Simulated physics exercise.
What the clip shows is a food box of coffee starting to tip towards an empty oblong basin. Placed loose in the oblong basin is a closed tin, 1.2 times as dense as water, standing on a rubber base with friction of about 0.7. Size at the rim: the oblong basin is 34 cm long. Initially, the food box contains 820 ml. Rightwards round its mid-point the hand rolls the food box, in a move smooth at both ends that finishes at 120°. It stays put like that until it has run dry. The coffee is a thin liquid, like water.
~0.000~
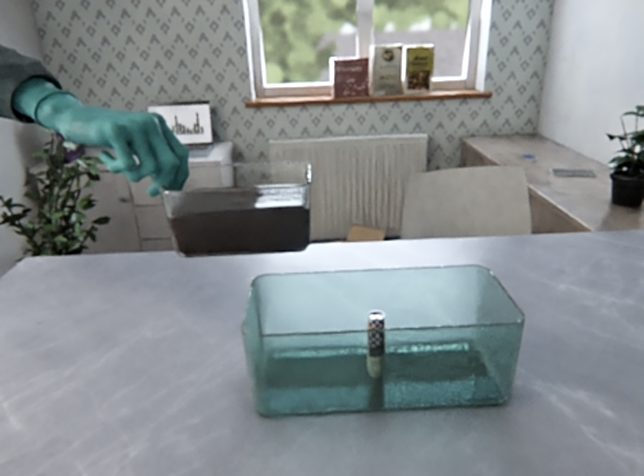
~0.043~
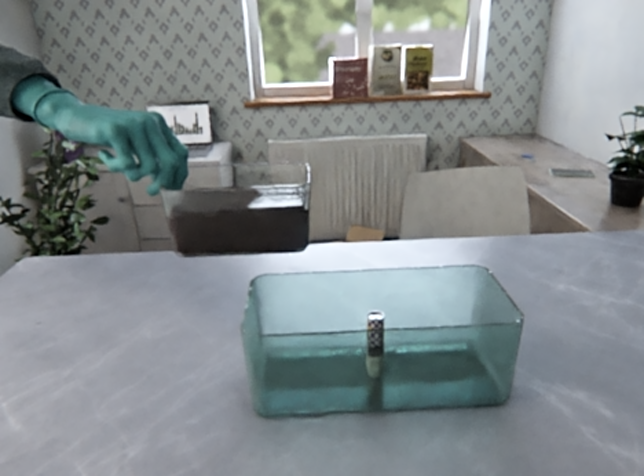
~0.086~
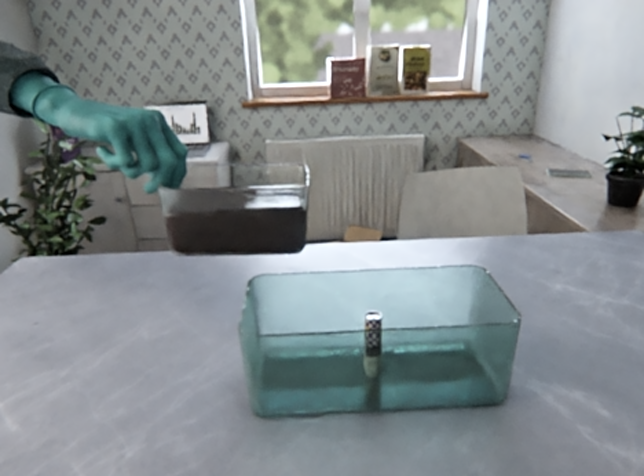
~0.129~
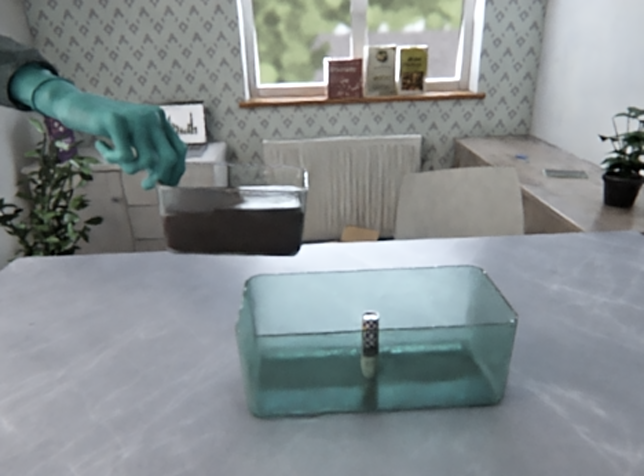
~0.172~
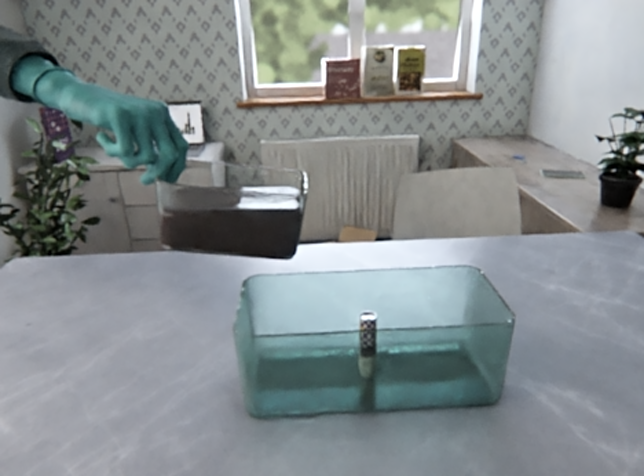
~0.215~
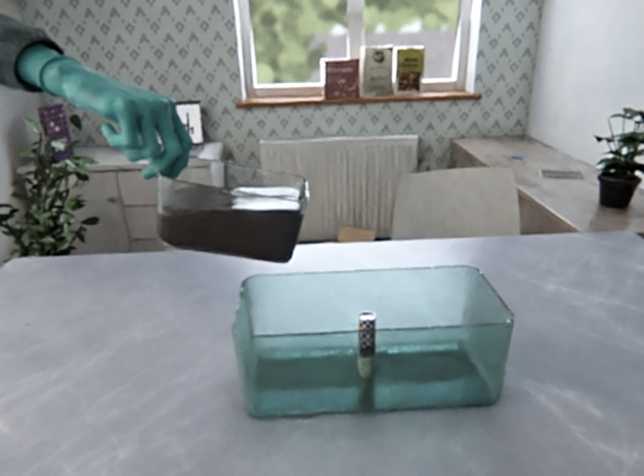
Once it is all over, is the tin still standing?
My guess is it's going to keel over.
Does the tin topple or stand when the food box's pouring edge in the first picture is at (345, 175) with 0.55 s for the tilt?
Then the tin comes down.
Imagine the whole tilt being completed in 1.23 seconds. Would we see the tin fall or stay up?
In that case the tin overturns.
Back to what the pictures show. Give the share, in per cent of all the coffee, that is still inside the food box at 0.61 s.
I'd put it near 42 percent.
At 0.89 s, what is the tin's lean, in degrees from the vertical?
The lean is some 35° away from upright.
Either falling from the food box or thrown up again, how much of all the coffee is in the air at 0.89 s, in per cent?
Some 5 per cent.
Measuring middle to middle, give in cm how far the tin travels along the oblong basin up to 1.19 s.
About 7 cm.
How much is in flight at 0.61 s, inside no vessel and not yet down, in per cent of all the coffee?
It comes to roughly 40 per cent.
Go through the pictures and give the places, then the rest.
In the first frame, it leans 0°; its right rim is at (309, 175); the coffee meets the walls at (177, 200) and (308, 194); the oblong basin's rim runs from (248, 304) to (505, 292); the tin's top is at (376, 318).
In the second frame, it leans 1°; its right rim is at (309, 175); the coffee meets the walls at (177, 200) and (307, 195).
In the third frame, it leans 2°; its right rim is at (308, 177); the coffee meets the walls at (174, 200) and (305, 195).
In the fourth frame, it leans 5°; its right rim is at (306, 180); the coffee meets the walls at (172, 199) and (303, 197).
In the fifth frame, it leans 8°; its right rim is at (305, 185); the coffee meets the walls at (169, 198) and (302, 197).
In the sixth frame, it leans 13°; its right rim is at (306, 190); the coffee meets the walls at (168, 198) and (302, 198).
Then, 0.61 s in, the tilt is 77° and 42 per cent is still to pour; the tin stands where it began.
Then, 0.89 s in, the tilt is 116° and 5 per cent is still to pour; the tin leans 35°.
Then, 1.19 s in, the tilt is 120° and 0 per cent is still to pour; the tin lies on its side.
Then, 1.52 s in, the tilt is 120° and 0 per cent is still to pour; the tin lies on its side.
Finally, the tin lies on its side.
